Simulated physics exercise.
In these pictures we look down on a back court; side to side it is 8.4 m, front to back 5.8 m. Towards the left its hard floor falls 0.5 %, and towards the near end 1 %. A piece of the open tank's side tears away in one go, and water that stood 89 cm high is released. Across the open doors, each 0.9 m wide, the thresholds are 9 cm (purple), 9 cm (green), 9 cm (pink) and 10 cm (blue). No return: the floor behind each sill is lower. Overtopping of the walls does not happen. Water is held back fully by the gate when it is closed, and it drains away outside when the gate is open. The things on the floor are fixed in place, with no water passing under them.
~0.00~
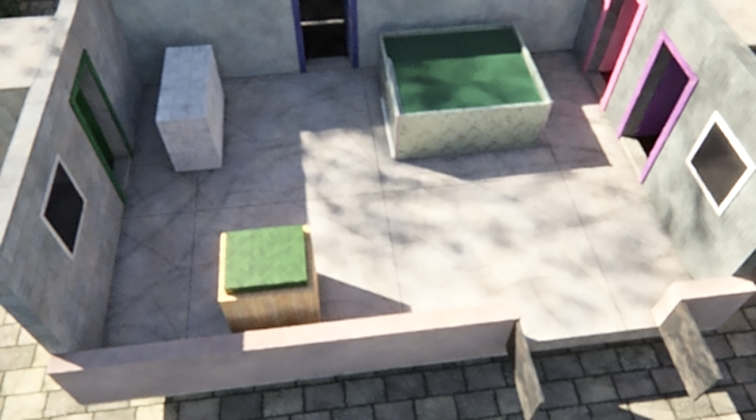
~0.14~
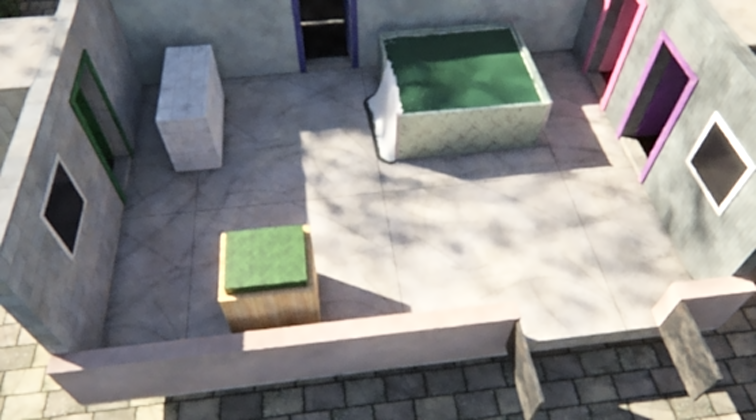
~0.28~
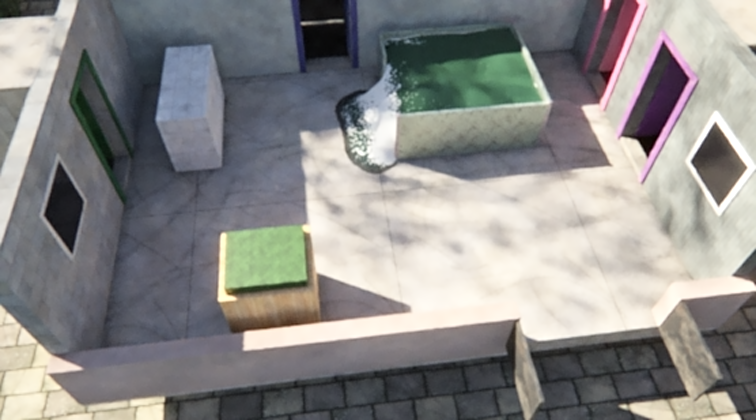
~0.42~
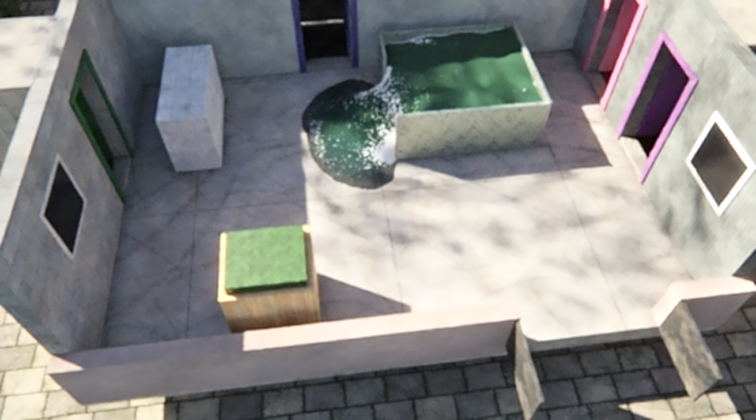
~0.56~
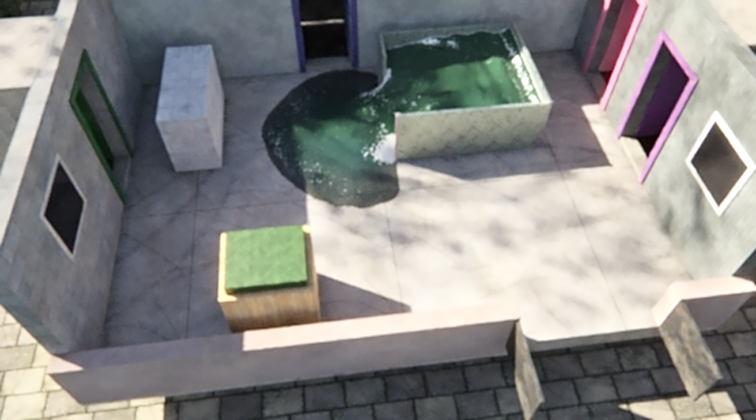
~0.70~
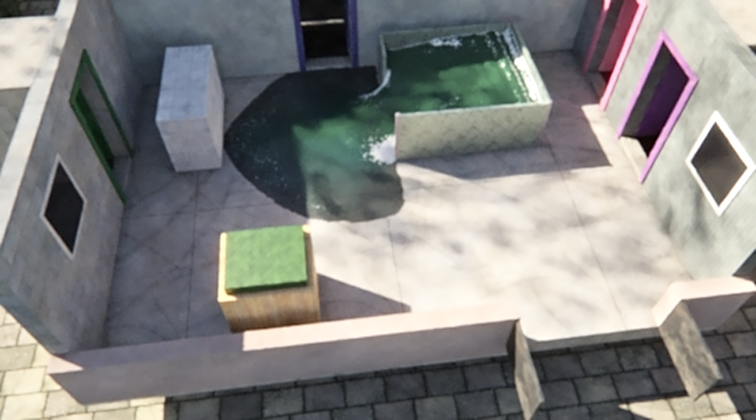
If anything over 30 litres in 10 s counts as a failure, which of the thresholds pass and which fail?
The purple door passes. The green door fails. The pink door passes. The blue door passes.
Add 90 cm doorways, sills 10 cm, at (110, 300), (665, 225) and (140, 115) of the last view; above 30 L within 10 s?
First doorway gets there, second falls short, third gets there.
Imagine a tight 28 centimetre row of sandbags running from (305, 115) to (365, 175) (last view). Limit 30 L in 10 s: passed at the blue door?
Then, at blue, the limit is surpassed.
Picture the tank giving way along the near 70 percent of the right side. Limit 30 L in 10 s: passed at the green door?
Then: Green short of it.
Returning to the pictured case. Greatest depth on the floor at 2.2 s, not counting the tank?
It tops out at some 46 cm.
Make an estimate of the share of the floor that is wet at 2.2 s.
Wet share: Near 45 percent.
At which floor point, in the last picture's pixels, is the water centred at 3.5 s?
The water is centred near (306, 165).
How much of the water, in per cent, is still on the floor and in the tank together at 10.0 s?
Remaining: Roughly 92 %.
After 1.4 s water covers 35 % of the floor and is deepest (48 cm) near (229, 146); purple door not reached, green door 4 cm at the sill, 0 L in, pink door not reached, blue door 7 cm at the sill, 1 L in.
After 2.2 s water covers 45 % of the floor and is deepest (46 cm) near (229, 139); purple door not reached, green door 11 cm at the sill, 3 L in, pink door not reached, blue door 1 cm at the sill, 1 L in.
After 3.5 s water covers 50 % of the floor and is deepest (48 cm) near (125, 374); purple door not reached, green door 15 cm at the sill, 23 L in, pink door not reached, blue door 12 cm at the sill, 1 L in.
After 6.0 s water covers 80 % of the floor and is deepest (36 cm) near (111, 375); purple door not reached, green door 19 cm at the sill, 91 L in, pink door 4 cm at the sill, 0 L in, blue door 6 cm at the sill, 5 L in.
After 10.0 s water covers 100 % of the floor and is deepest (20 cm) near (195, 365); purple door 7 cm at the sill, 0 L in, green door 16 cm at the sill, 226 L in, pink door 5 cm at the sill, 0 L in, blue door 9 cm at the sill, 6 L in.
